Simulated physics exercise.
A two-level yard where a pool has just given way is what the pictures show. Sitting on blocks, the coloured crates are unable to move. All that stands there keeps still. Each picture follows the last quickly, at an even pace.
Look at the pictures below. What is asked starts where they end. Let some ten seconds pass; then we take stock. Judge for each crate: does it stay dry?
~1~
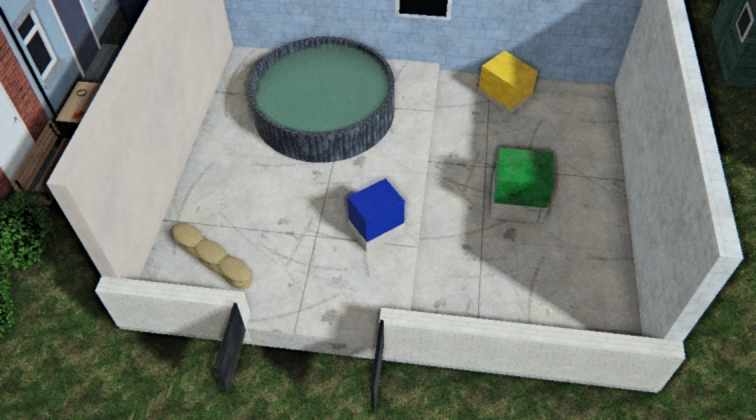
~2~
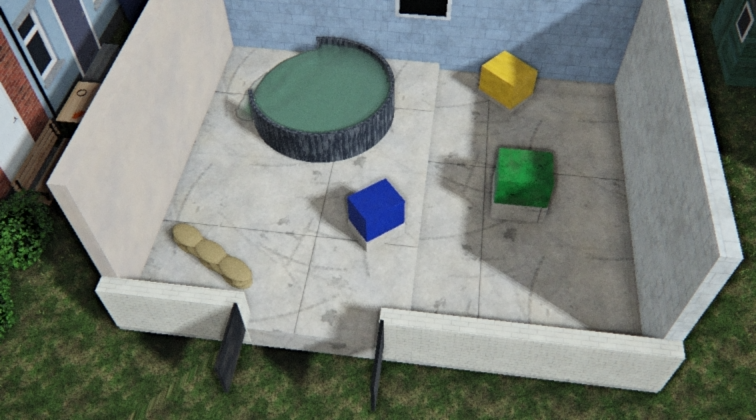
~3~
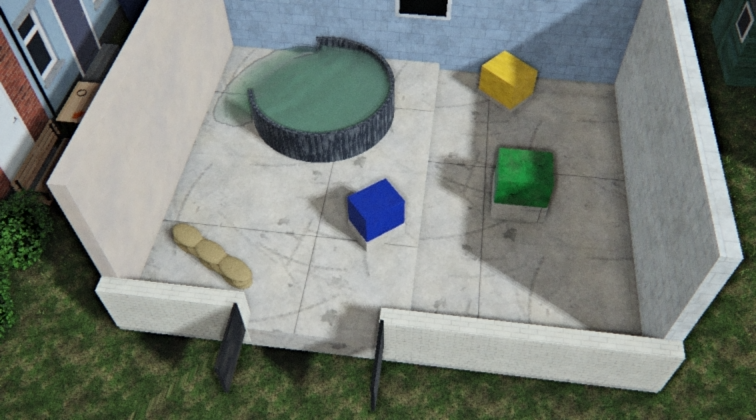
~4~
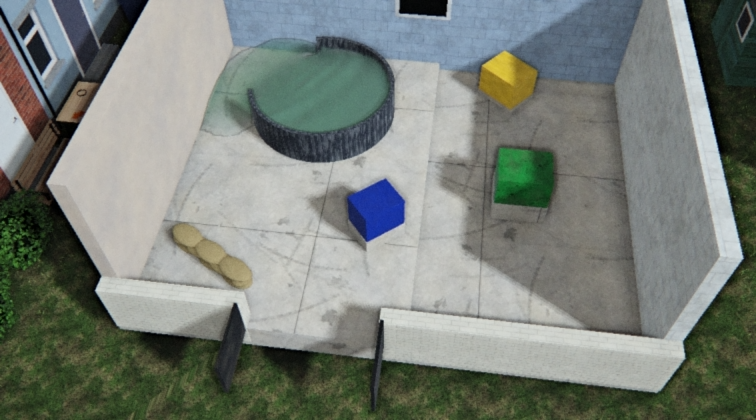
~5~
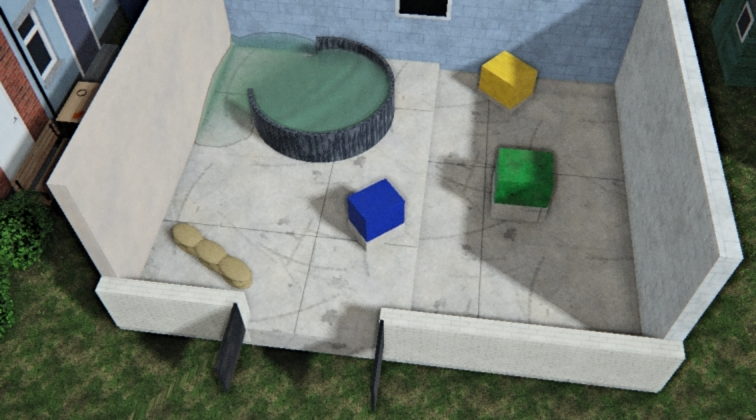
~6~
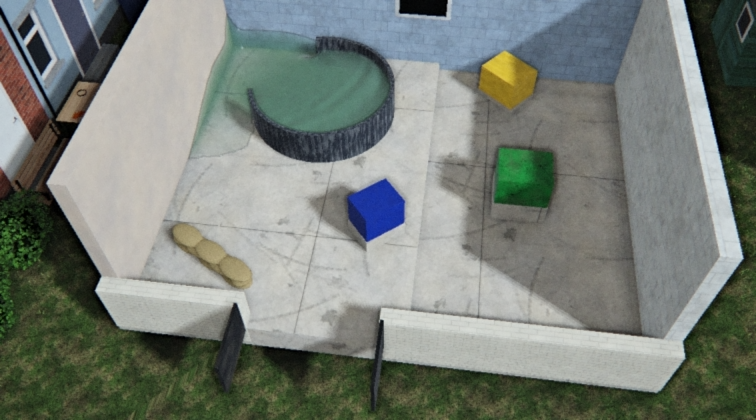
One by one: The green crate will be a dry one, the yellow crate will be a wet one, the blue crate will be a dry one.
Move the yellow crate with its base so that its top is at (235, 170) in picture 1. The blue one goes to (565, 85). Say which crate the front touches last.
It's the crate marked green.
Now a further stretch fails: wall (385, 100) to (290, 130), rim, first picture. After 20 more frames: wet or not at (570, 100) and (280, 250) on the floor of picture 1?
Point one: Still bare; point two: Reached by the flood.
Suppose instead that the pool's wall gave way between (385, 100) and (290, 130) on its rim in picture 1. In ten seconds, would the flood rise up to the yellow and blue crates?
So the yellow crate goes wet while the blue crate goes wet.
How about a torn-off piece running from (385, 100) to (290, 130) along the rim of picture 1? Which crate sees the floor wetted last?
That would be the crate marked yellow.
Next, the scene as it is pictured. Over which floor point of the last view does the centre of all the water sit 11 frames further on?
Around (288, 100).
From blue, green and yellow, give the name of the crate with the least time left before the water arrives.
I'd pick the yellow one.
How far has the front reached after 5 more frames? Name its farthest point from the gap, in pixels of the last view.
The farthest point of the front sits at (164, 221).
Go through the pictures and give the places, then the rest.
The first picture shows still water in the round tank at (322, 86).
In the second picture, water pours out at (274, 77) and has run to a hidden place.
In the third picture, the front is at (222, 119), out from the gap at (274, 78).
In the fourth picture, water pours out at (275, 78) and has run to (202, 124).
In the fifth picture, water pours out at (275, 79) and has run to (197, 139).
In the sixth picture, the front is at (190, 154), out from the gap at (275, 79).
A moment on, water covers 15 % of the floor; the green crate not reached, the yellow crate not reached, the blue crate not reached.
Next, water covers 25 % of the floor; the green crate not reached, the yellow crate not reached, the blue crate not reached.
Then, water covers 45 % of the floor; the green crate not reached, the yellow crate water round its plinth, the blue crate water round its plinth.
Later, water covers 70 % of the floor; the green crate water round its plinth, the yellow crate water round its plinth, the blue crate water round its plinth.
In the end, water covers 85 % of the floor; the green crate stayed above the water, the yellow crate was topped, the blue crate stayed above the water.
